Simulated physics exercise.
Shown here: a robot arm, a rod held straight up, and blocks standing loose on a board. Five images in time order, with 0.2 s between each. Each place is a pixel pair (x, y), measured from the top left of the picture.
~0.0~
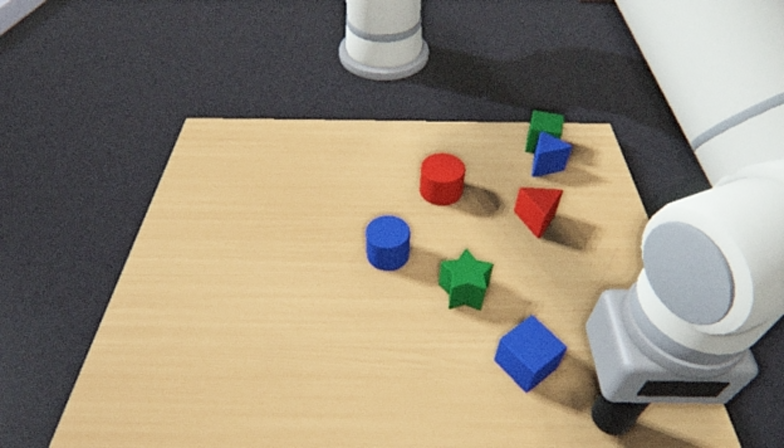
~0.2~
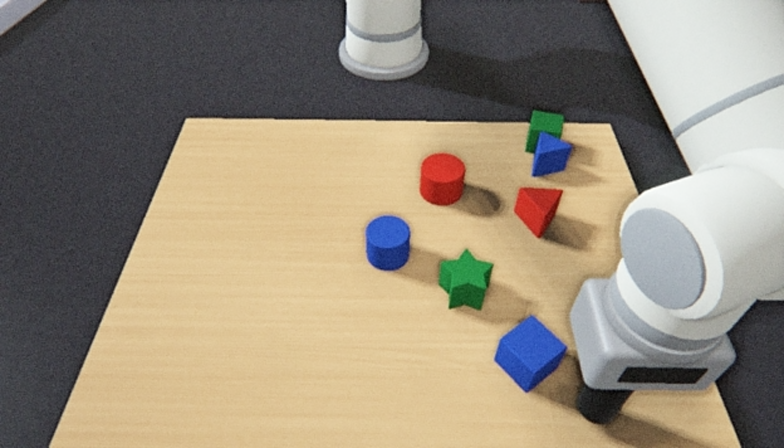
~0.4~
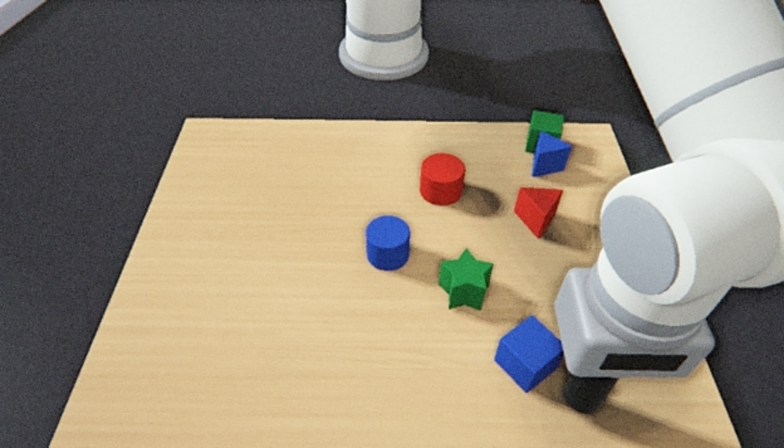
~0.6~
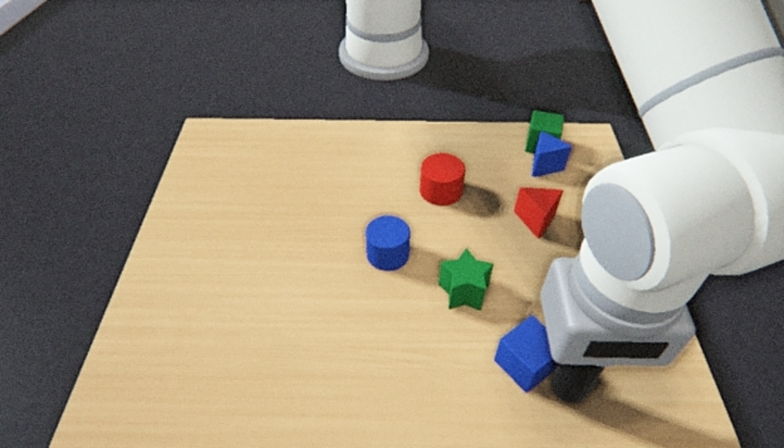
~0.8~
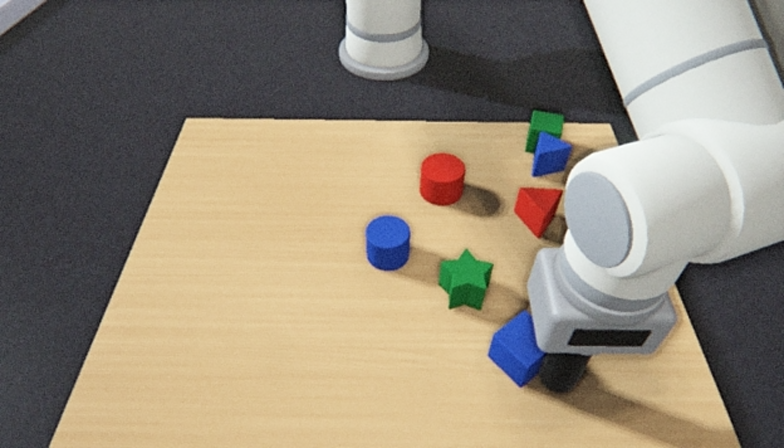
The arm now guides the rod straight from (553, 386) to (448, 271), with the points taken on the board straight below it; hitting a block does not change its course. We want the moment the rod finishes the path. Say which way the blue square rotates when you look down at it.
Viewed from above, counterclockwise.
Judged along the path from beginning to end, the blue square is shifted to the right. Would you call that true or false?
False - the claim does not hold.
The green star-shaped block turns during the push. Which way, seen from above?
It turns clockwise.
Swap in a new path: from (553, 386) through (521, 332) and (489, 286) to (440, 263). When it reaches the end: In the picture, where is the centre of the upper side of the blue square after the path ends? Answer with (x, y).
It is at (479, 303).
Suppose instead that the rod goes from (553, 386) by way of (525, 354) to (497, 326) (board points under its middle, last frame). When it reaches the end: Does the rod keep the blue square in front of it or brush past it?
The block stays ahead.
What follows on the original path. One third of the way, rod at (518, 334); green star-shaped block at (456, 259); blue square at (484, 303), turned 25° anticlockwise.
Two thirds of the way, rod at (482, 296); green star-shaped block at (440, 249), turned 60° clockwise; blue square at (446, 284), turned 60° anticlockwise.
At the end, rod at (449, 262); blue circular block at (373, 228); green star-shaped block at (412, 235), turned 30° clockwise; blue square at (436, 282), turned 80° anticlockwise.
